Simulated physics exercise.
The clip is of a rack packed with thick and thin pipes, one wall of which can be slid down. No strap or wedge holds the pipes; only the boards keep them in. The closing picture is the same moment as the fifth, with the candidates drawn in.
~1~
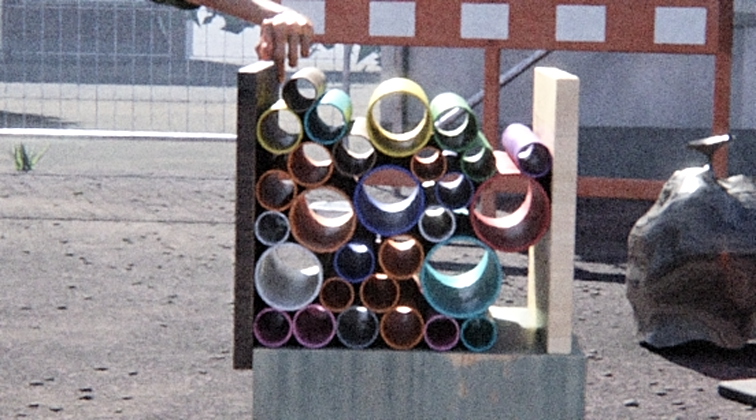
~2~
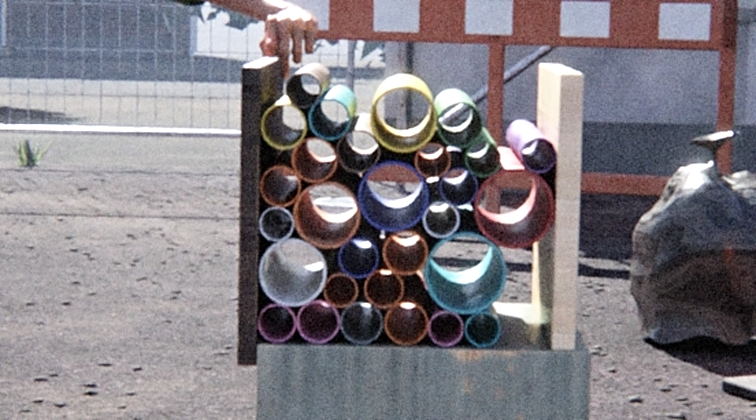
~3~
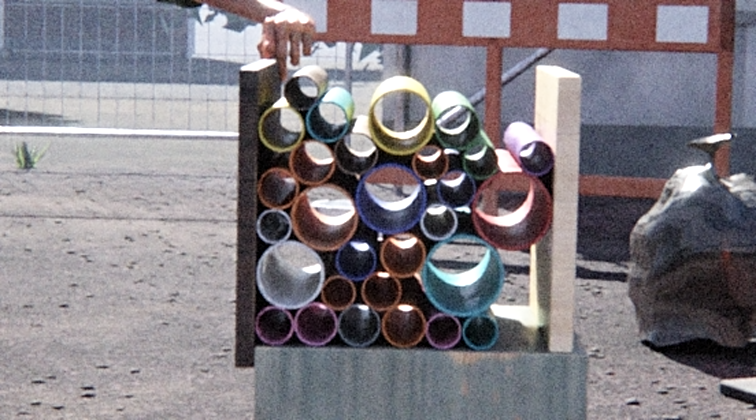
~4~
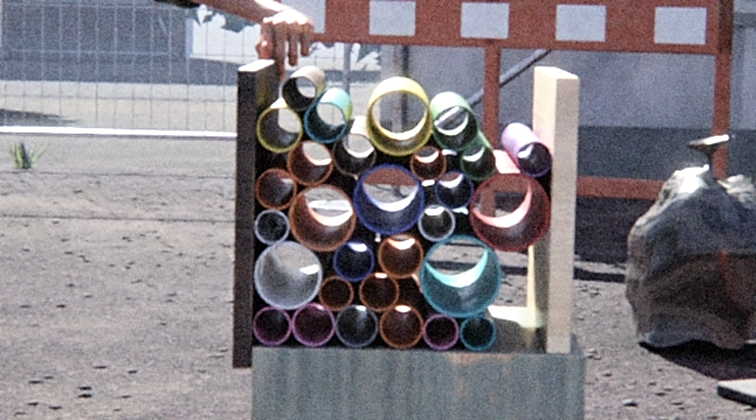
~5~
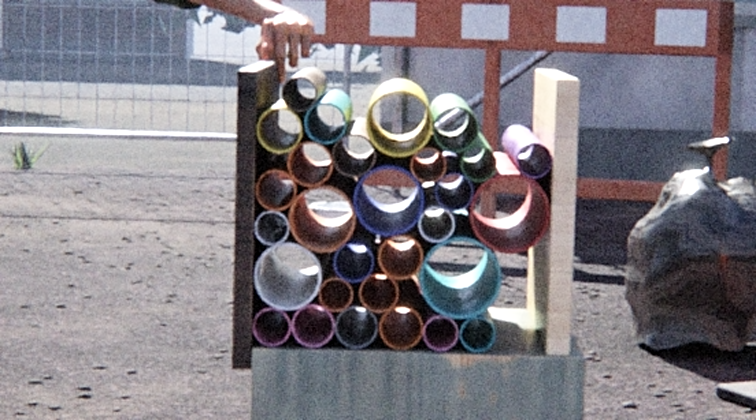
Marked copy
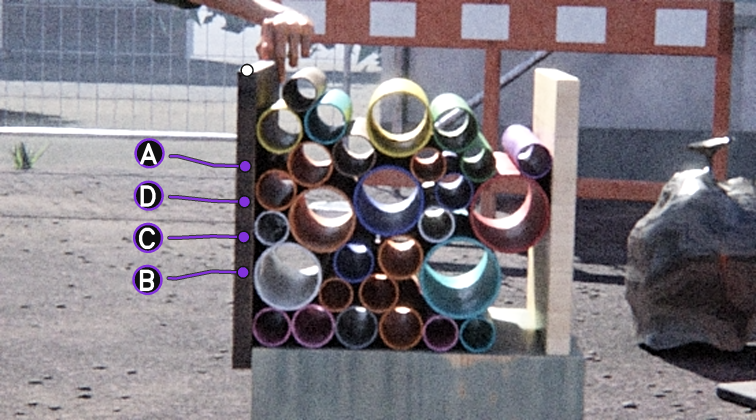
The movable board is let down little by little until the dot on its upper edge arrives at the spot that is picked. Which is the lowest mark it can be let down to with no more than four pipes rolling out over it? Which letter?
No lower than D.
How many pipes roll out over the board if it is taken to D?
It comes to two.
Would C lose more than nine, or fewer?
Fewer than nine.
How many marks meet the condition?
Two of the four.
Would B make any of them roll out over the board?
Yes.
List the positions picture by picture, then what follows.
A pink pipe (273, 327); a turquoise pipe (478, 333); a blue pipe (354, 262), in the first picture.
A blue pipe (358, 258); a red pipe (515, 208), in the second picture.
A blue pipe (456, 190); a purple pipe (537, 158), in the third picture.
Side board (258, 201); a pink pipe (272, 326), in the fourth picture.
A turquoise pipe (477, 334); a blue pipe (354, 262); a red pipe (510, 213), in the fifth picture.
On the marked copy, A at (245, 166); B at (243, 272); C at (244, 237); D at (244, 202); the white dot at (247, 70).
With D. Early on, top of the board (257, 132).
Further on, top of the board (255, 200).
At the end, top of the board (255, 201), two out over the board.
As for the rest, A none out over the board; B more than four out over the board; C five out over the board.
